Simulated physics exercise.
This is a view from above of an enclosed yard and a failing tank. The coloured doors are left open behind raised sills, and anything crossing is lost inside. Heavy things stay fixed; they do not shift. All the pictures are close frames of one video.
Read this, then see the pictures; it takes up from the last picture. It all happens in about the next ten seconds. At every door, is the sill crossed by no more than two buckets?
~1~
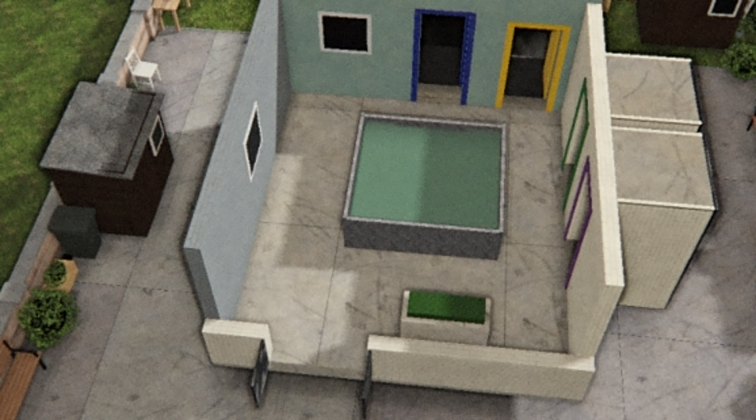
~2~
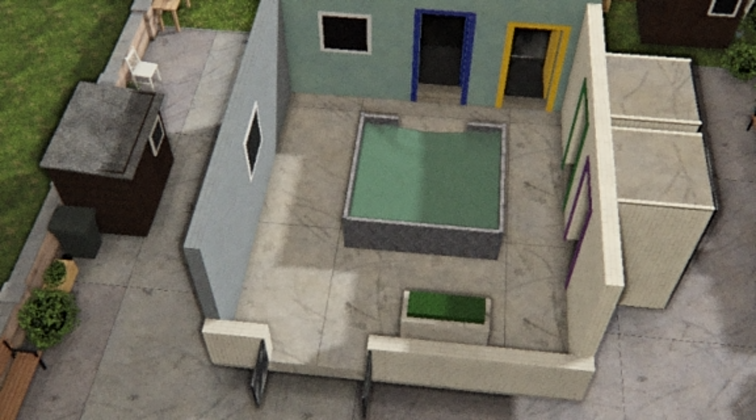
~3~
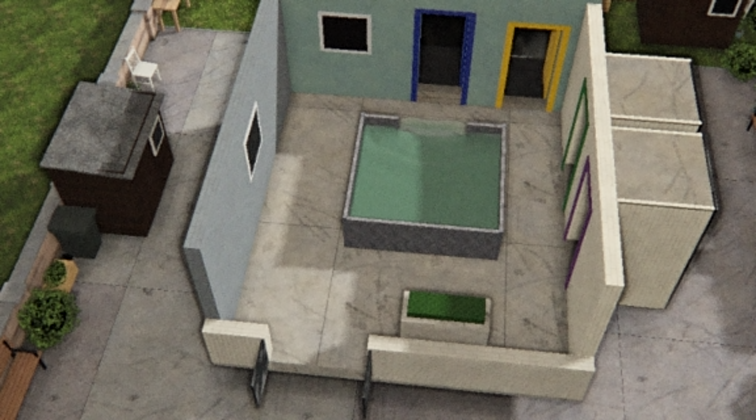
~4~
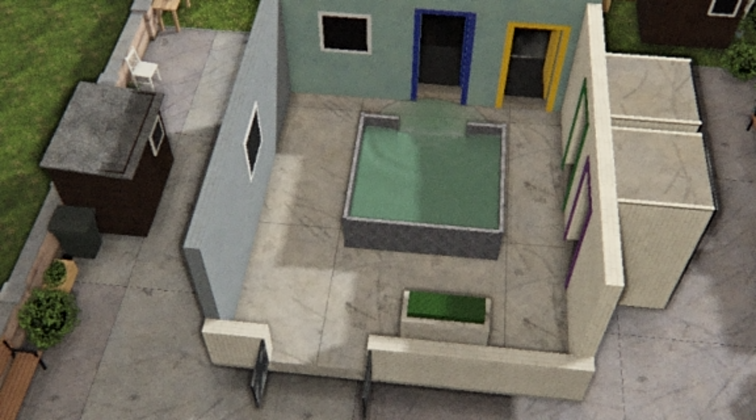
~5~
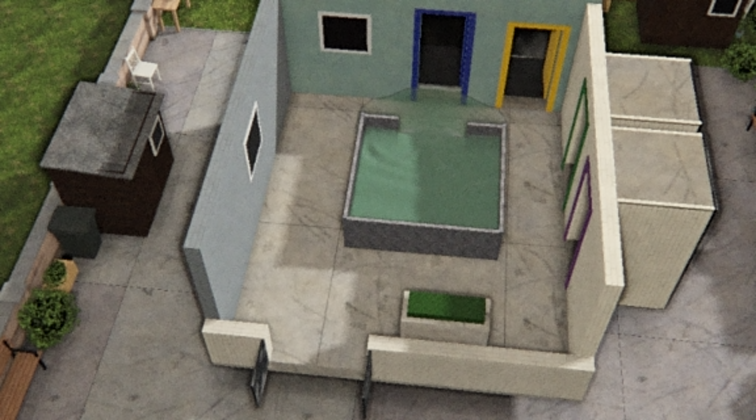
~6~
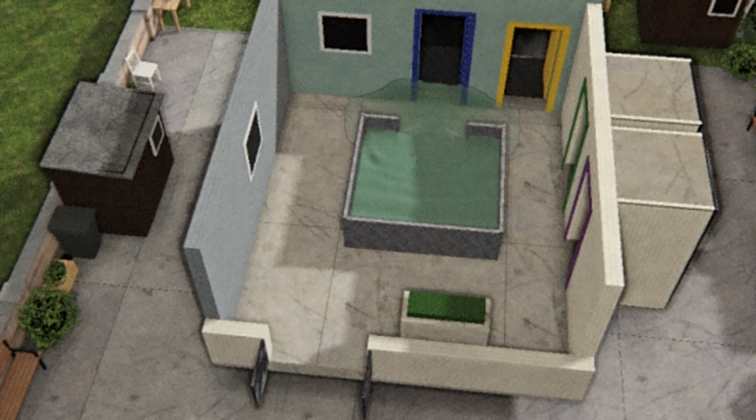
The purple door: Yes, it stays at two or less. The yellow door: No, more than that crosses. The green door: Yes, it stays at two or less. The blue door: No, more than that crosses.
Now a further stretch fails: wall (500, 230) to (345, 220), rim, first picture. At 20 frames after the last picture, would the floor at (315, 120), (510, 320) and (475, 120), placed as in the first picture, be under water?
In turn: Untouched, then inundated, then untouched.
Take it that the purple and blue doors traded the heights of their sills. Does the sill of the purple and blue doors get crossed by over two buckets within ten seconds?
Reading: Purple door falls below the limit, blue door rises above the limit.
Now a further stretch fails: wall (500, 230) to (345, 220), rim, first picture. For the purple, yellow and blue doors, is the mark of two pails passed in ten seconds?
Taking them in turn, the purple door overshoots, the yellow door overshoots, and the blue door undershoots.
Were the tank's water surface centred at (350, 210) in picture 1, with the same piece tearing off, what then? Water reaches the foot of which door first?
Blue one.
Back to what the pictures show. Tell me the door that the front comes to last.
Result: The purple-painted one.
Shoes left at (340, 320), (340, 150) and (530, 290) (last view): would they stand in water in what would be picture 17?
In turn, the points end up high and dry, soaked and high and dry.
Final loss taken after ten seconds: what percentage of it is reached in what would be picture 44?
About 55 per cent.
A moment on, water covers 20 % of the floor; the purple door not reached, the yellow door wet at the sill, nothing in, the green door not reached, the blue door far over two buckets in.
Next, water covers 35 % of the floor; the purple door not reached, the yellow door under two buckets in, the green door wet at the sill, nothing in, the blue door far over two buckets in.
Then, water covers 75 % of the floor; the purple door wet at the sill, nothing in, the yellow door over two buckets in, the green door wet at the sill, nothing in, the blue door far over two buckets in.
Later, water covers 90 % of the floor; the purple door wet at the sill, nothing in, the yellow door far over two buckets in, the green door wet at the sill, nothing in, the blue door far over two buckets in.
In the end, water covers 95 % of the floor; the purple door wet at the sill, nothing in, the yellow door far over two buckets in, the green door wet at the sill, nothing in, the blue door far over two buckets in.
